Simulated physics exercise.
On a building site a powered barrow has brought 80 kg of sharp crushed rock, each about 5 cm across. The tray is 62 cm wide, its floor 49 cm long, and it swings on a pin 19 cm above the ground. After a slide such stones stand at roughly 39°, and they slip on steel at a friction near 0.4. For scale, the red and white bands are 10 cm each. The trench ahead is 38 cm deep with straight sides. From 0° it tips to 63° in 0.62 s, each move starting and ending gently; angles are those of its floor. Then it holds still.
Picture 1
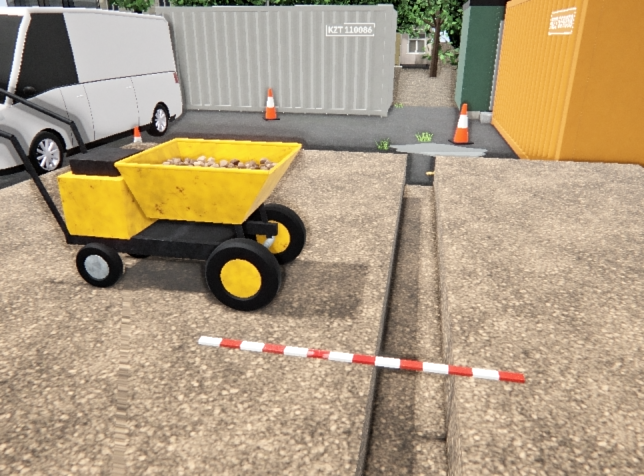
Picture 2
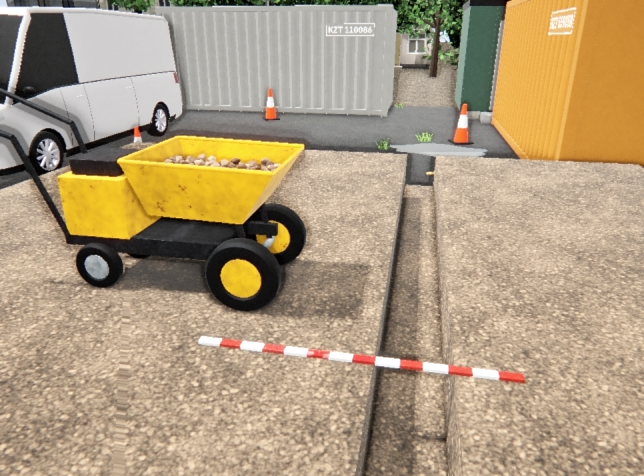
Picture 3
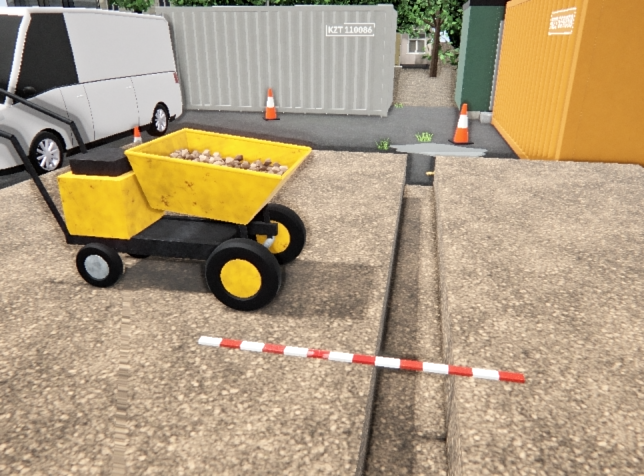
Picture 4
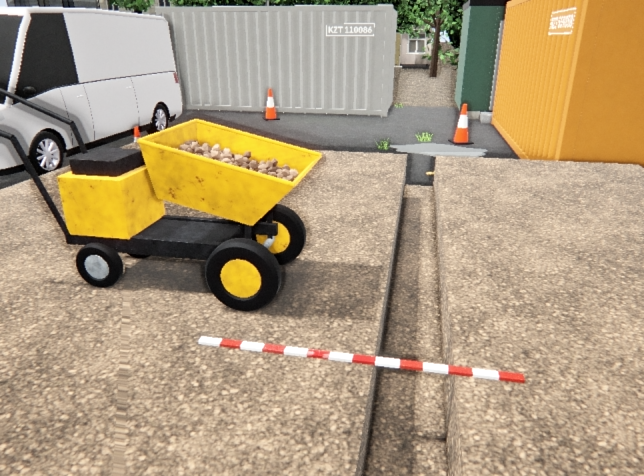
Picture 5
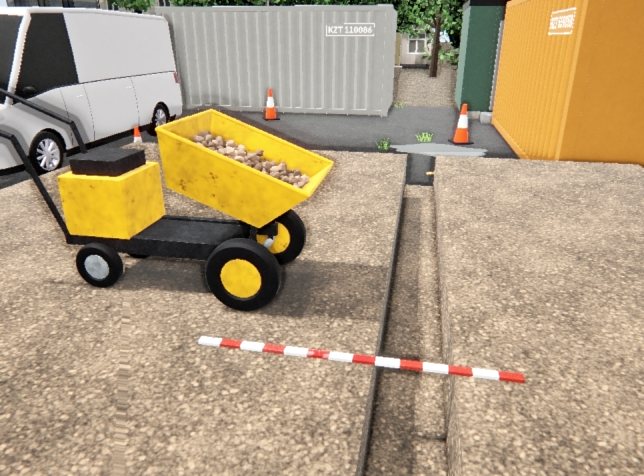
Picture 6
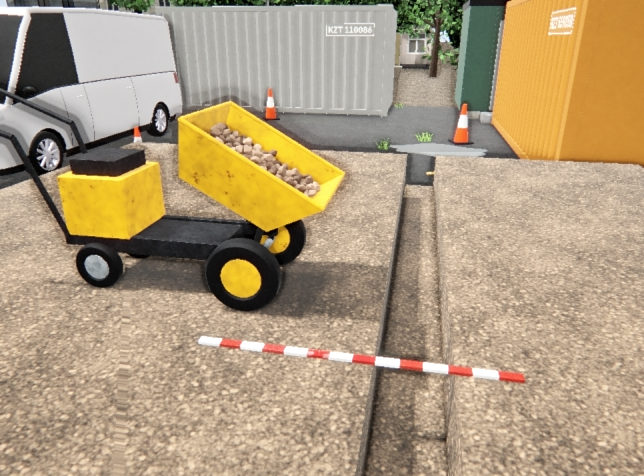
The yellow tray of a small powered barrow, loaded with crushed rock, tilts steadily up at its rear, lowering its lip toward a narrow trench on the right, while the wheels stay still behind a red and white striped pole.
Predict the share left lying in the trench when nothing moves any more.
About 37 per cent.
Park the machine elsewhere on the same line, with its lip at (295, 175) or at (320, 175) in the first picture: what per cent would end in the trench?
First some 35, then 25 per cent.
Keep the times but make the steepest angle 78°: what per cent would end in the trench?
In that case some 85 per cent.
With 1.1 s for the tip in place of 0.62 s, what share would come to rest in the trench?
It would be near 20 per cent.
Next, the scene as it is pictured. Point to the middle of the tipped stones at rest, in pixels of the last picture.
Around (418, 356).
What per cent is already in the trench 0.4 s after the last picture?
About 0 per cent by then.
Then, 0.2 s after the last picture the floor is at 53°, 100 % in the tray; the foremost stones are at (333, 217).
Then, 0.4 s after the last picture the floor is at 63°, 95 % in the tray, 3 % short of the trench, 2 % in the trench; the foremost stones are at (394, 272).
Then, 0.8 s after the last picture the floor is at 63°, 67 % in the tray, 5 % short of the trench, 27 % in the trench; the foremost stones are at (451, 340).
Then, 2.7 s after the last picture the floor is at 63°, 58 % in the tray, 4 % short of the trench, 37 % in the trench; the foremost stones are at (464, 354).
